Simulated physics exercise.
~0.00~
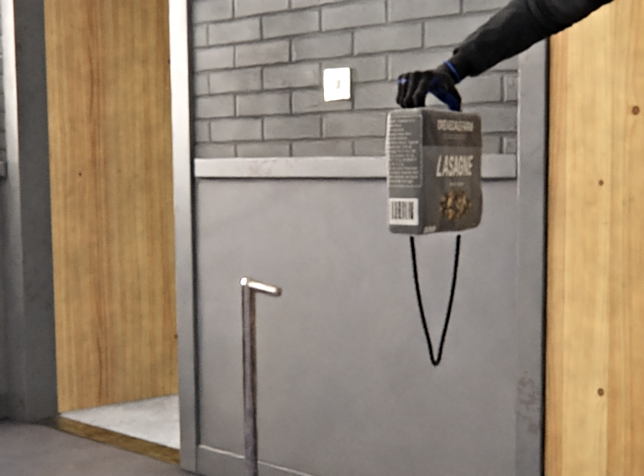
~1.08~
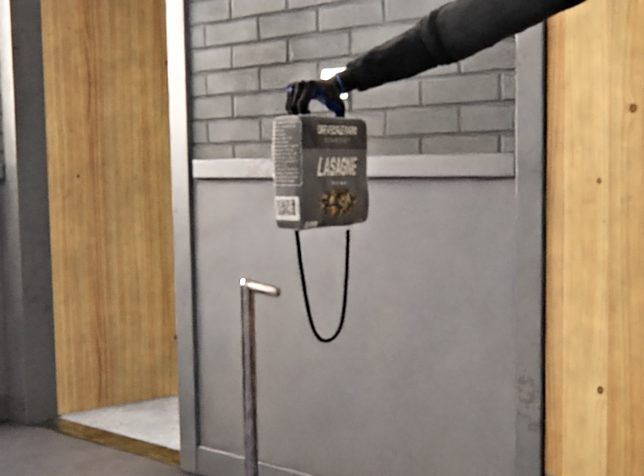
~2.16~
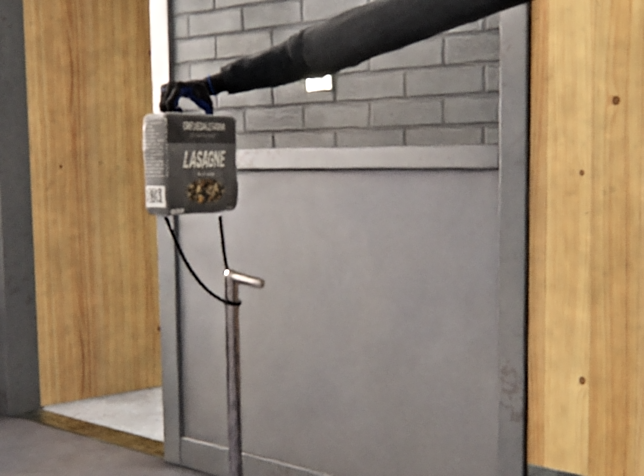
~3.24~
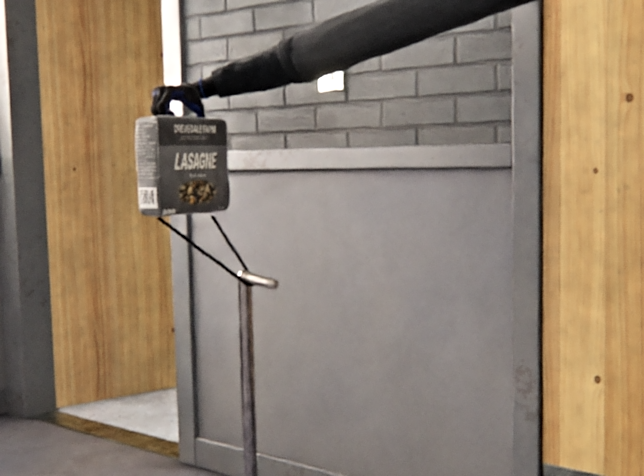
A gloved hand carried a grey lasagne bag left past a thin metal post, its black cord loop hanging below, until the loop caught on the top of the post and pulled tight, stopping the bag just beyond it.
